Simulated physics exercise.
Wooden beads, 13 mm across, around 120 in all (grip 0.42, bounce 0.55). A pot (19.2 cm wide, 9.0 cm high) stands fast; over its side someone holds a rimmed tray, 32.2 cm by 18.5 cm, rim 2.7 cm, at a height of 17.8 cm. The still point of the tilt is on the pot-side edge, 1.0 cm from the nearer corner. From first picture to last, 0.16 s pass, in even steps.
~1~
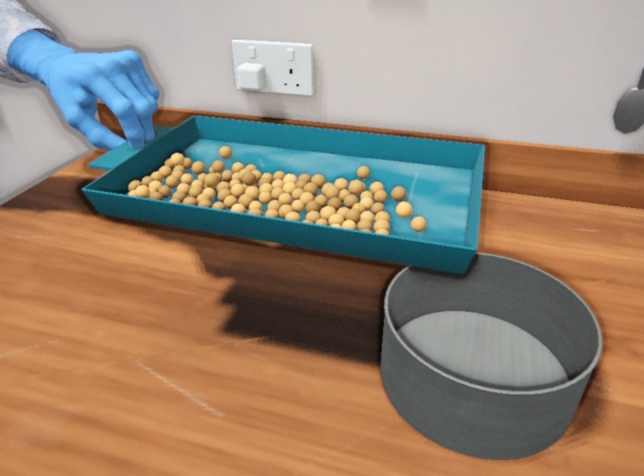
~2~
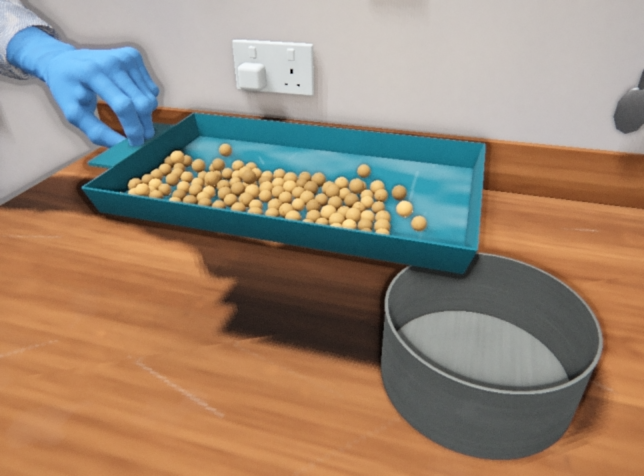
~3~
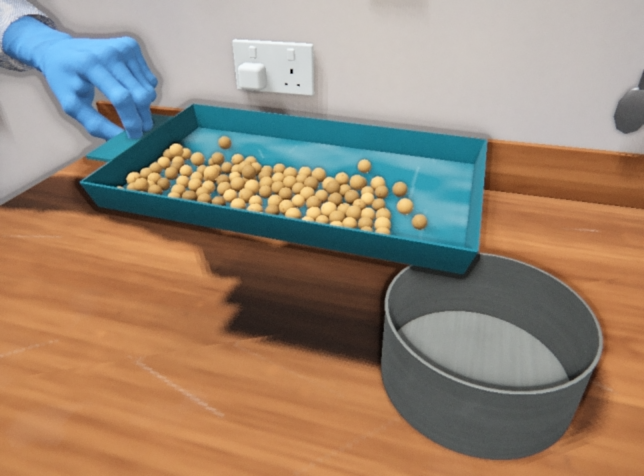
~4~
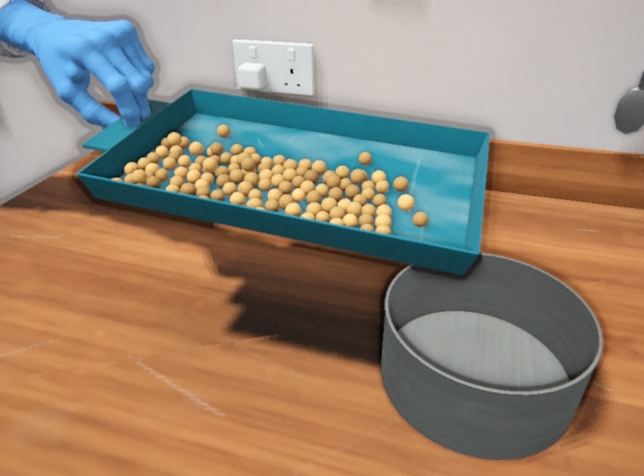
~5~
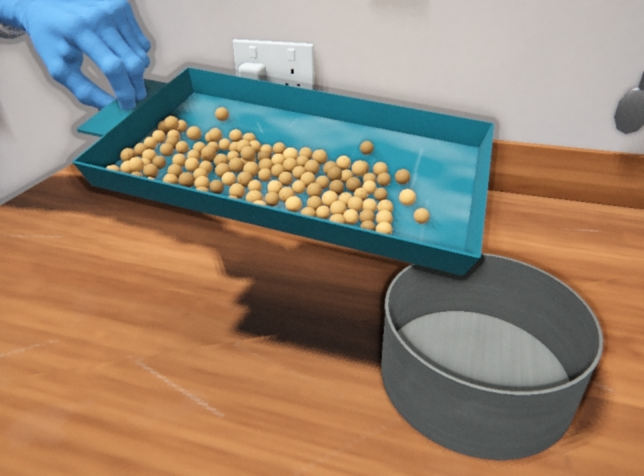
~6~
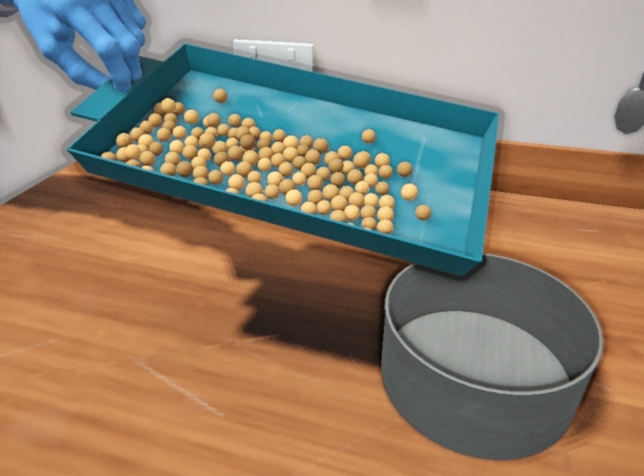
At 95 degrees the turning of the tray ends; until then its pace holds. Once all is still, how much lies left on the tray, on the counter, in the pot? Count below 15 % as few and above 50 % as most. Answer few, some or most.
Tray: Few, counter: Most, pot: Few.
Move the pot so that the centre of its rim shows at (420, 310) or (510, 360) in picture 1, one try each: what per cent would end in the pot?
About 0 and 60 per cent.
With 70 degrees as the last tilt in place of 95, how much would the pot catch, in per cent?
Then about 0 per cent.
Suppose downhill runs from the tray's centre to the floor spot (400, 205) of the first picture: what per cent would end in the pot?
Some 70 per cent.
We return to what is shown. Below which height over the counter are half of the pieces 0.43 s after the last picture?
Roughly 24 cm.
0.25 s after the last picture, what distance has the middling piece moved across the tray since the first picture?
About 3 cm.
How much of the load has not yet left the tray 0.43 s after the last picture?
Roughly 100 per cent.
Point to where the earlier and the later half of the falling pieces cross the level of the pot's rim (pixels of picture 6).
At about (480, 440), then at (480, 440).
Then, 0.25 s after the last picture, tilt 55 degrees; the tray holds 100 %, the pot 0 %.
Then, 0.43 s after the last picture, tilt 83 degrees; the tray holds 100 %, the pot 0 %.
Then, 0.72 s after the last picture, tilt 95 degrees; the tray holds 5 %, the pot 0 %.
In the end, tray 0 %, counter 100 %, pot 0 %.
